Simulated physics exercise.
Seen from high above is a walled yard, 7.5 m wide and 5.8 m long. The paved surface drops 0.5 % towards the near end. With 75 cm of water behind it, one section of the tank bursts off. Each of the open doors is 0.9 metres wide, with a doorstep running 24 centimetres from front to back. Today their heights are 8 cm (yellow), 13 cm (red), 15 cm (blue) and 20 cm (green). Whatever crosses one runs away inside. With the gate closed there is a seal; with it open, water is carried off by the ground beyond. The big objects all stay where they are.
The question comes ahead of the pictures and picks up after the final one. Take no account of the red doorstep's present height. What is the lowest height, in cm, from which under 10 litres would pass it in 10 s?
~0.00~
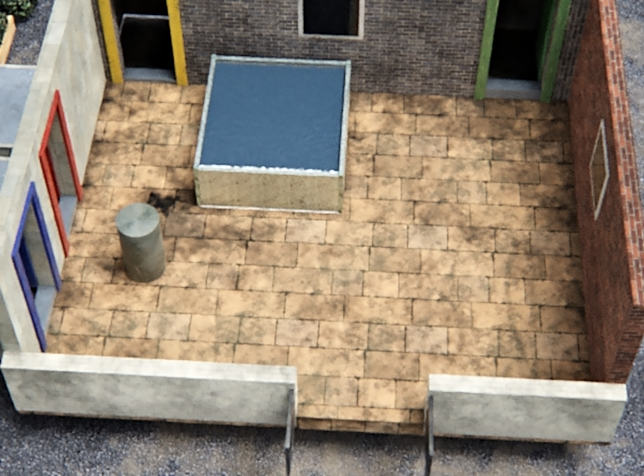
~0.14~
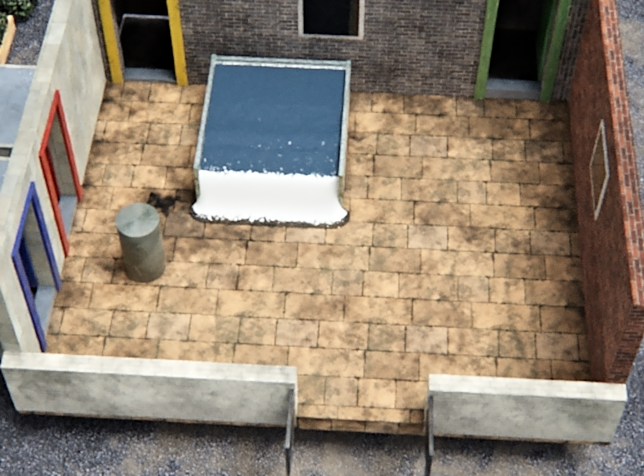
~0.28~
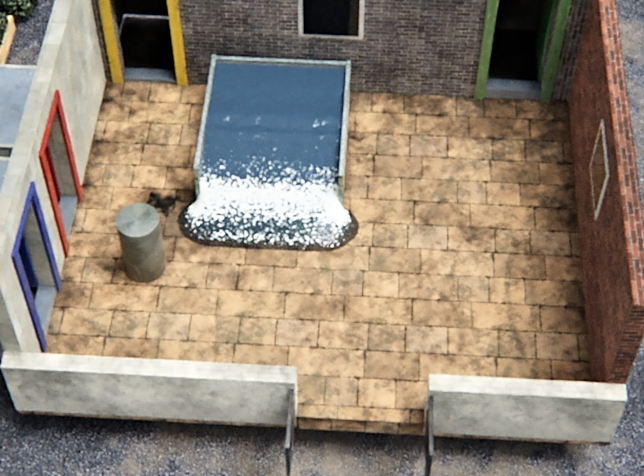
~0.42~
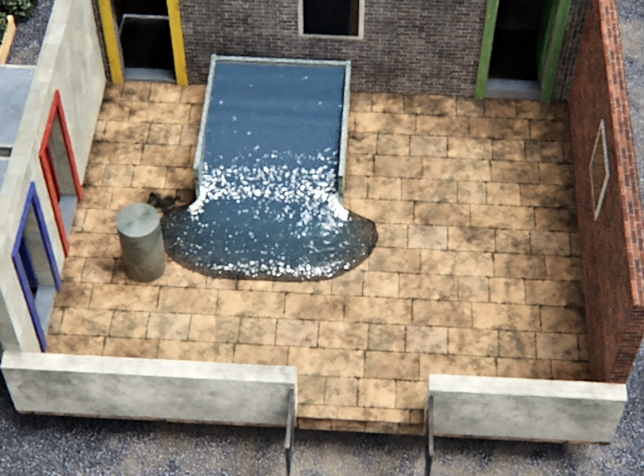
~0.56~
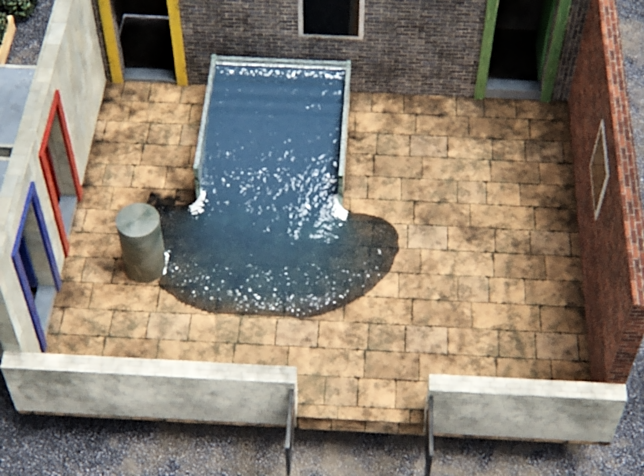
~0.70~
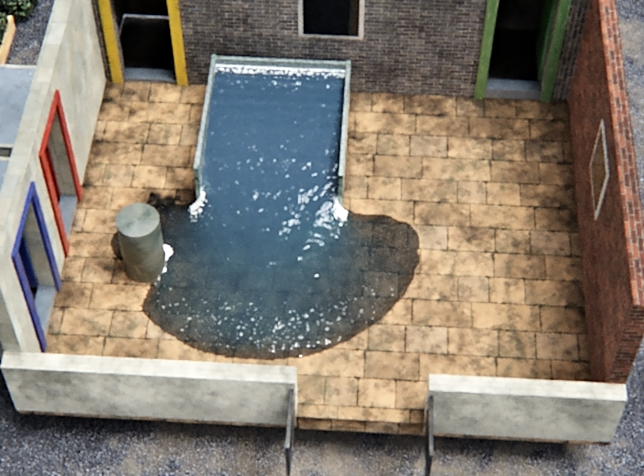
9 cm.
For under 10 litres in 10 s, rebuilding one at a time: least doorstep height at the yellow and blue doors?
Close to 17 cm (yellow) and close to 22 cm (blue).
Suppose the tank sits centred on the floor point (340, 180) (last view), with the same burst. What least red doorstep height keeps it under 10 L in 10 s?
It should be around 5.0 cm high.
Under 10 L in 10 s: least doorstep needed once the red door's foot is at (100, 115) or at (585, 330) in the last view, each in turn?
You'd want roughly 11.0 cm there first, then roughly 8.5 cm.
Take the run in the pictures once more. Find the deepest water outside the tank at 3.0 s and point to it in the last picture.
Check close to (36, 386).
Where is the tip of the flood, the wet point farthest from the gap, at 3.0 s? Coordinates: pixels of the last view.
Front tip: Approx. (587, 416) px.
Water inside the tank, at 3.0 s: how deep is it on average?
Close to 16 cm deep on average.
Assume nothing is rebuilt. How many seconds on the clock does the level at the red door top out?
Crest at t of about 3.4 s.
After 1.4 s water covers 40 % of the floor, deepest (42 cm) near (249, 398); 4 cm at the red door, 0 litres in over its 13 cm doorstep.
After 3.0 s water covers 50 % of the floor, deepest (42 cm) near (36, 386); 8 cm at the red door, 0 litres in over its 13 cm doorstep.
After 10.0 s water covers 100 % of the floor, deepest (13 cm) near (73, 229); 9 cm at the red door, 2 litres in over its 13 cm doorstep.
At the red door as built, the water arrived by 1.3 s and peaked near 14 cm at 3.4 s.
With a doorstep of 7.5 cm, 19 litres would have come in within the 10 s; with 10 cm, 7 litres. So under 10 litres takes about 9 cm.
